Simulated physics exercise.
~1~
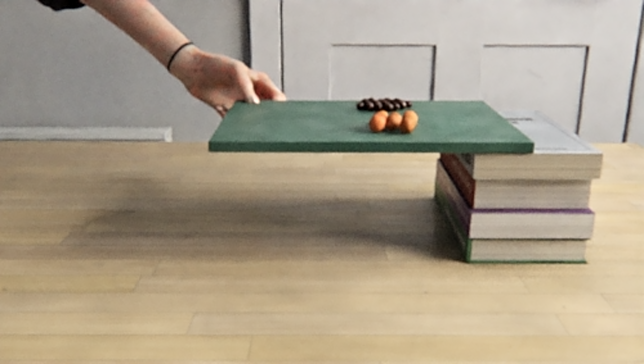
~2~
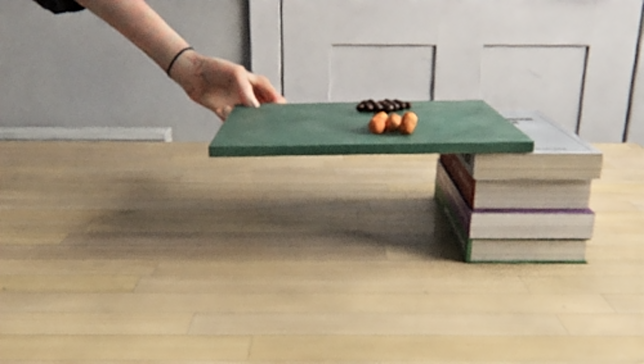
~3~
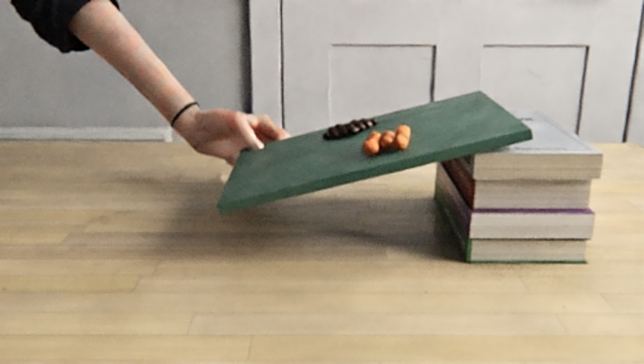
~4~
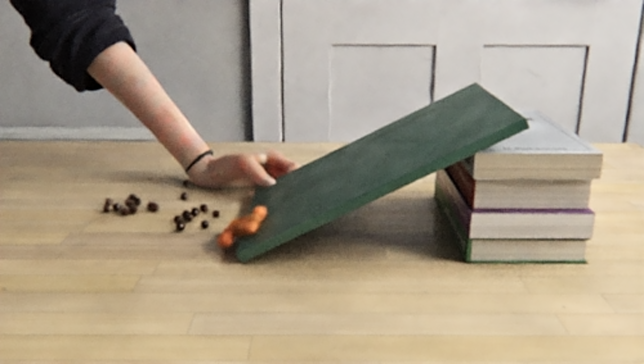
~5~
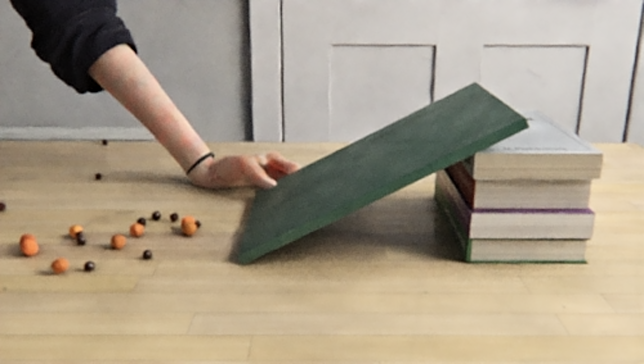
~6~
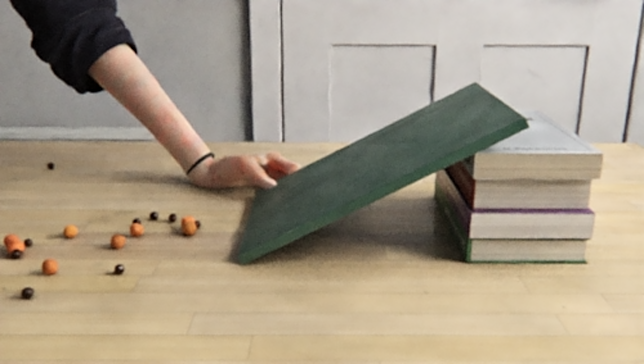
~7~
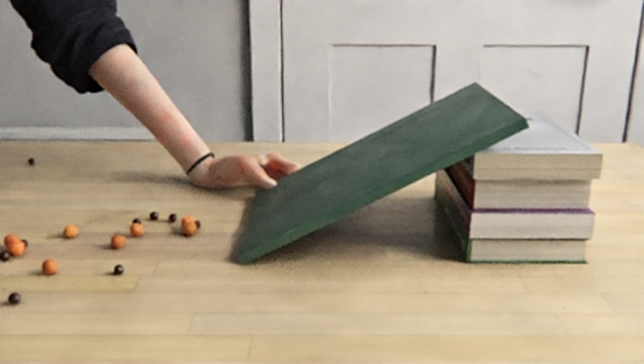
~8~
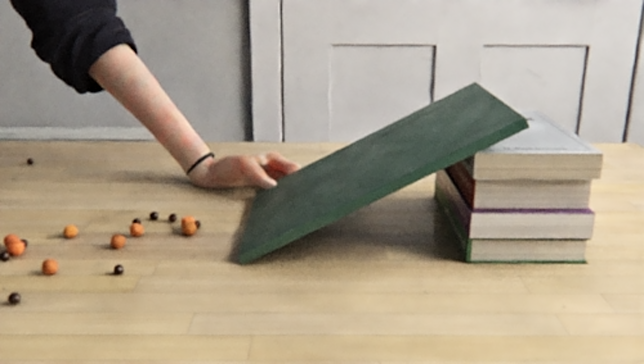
A hand lowers a green board, and dark and orange balls roll left across the table.
